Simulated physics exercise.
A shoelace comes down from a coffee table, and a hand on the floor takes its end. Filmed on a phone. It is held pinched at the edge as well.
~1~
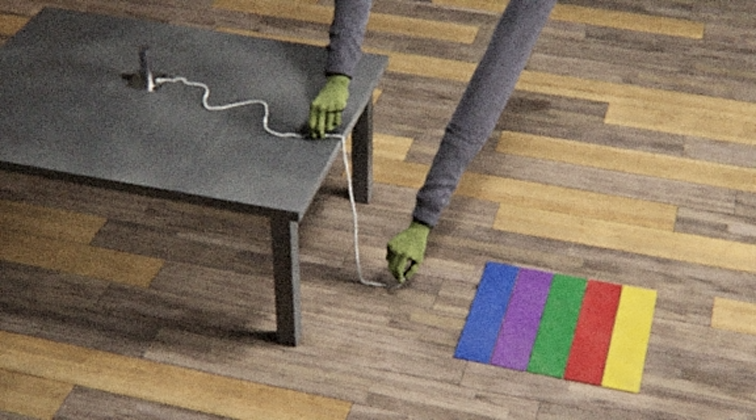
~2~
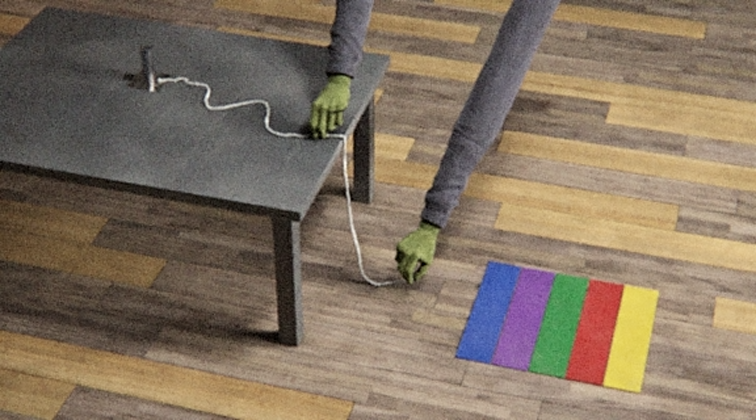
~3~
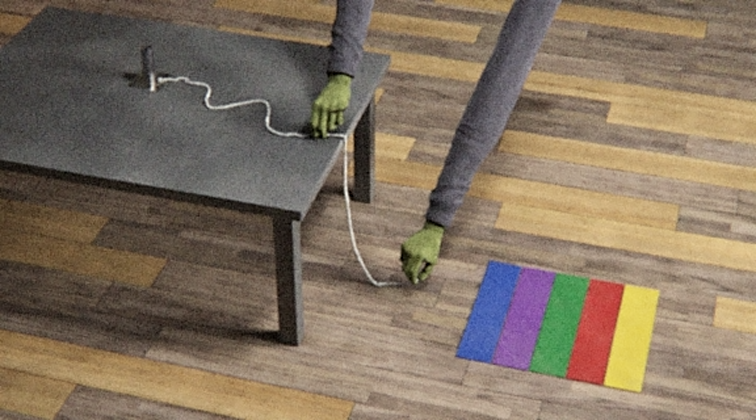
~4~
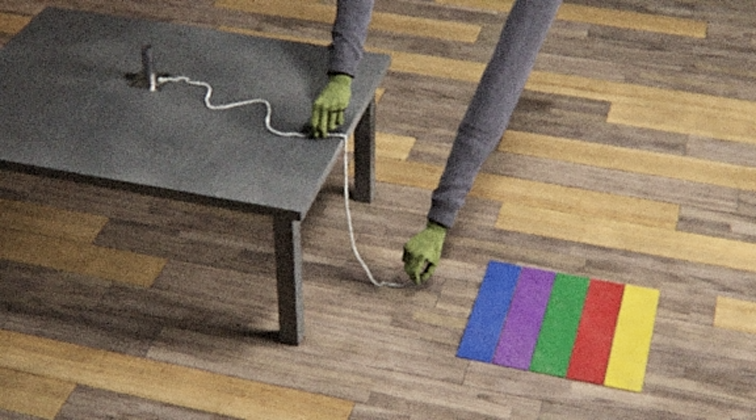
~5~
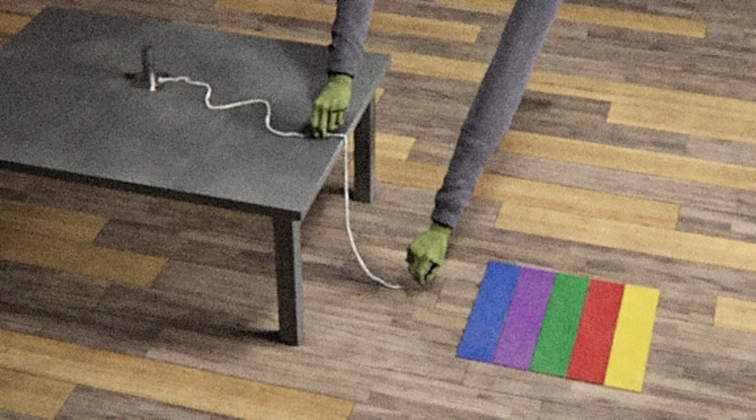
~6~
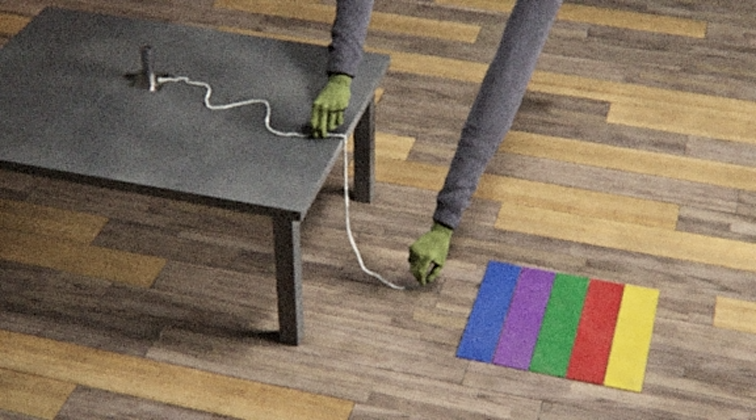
A green hand pinches a white cord at the table's edge while another drags its end slightly right.
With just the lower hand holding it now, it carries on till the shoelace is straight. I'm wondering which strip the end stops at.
It stops at the red strip.
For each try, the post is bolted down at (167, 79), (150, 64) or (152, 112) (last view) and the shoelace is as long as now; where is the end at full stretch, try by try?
It works out at around (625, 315), (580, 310) and (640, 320) for the three tries.
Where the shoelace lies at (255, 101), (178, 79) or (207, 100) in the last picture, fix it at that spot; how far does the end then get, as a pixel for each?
The three spots are (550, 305), (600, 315) and (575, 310), in that order.
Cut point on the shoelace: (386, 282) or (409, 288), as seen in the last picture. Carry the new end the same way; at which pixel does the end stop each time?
First try near (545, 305), second near (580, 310).
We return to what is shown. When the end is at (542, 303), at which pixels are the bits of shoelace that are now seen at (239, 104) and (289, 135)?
Around (265, 113) and (349, 149).
A little later, end near (542, 303); over purple.
Next, end near (581, 310); over red.
When it is tight, end near (605, 314); over red. It halts on the red strip.
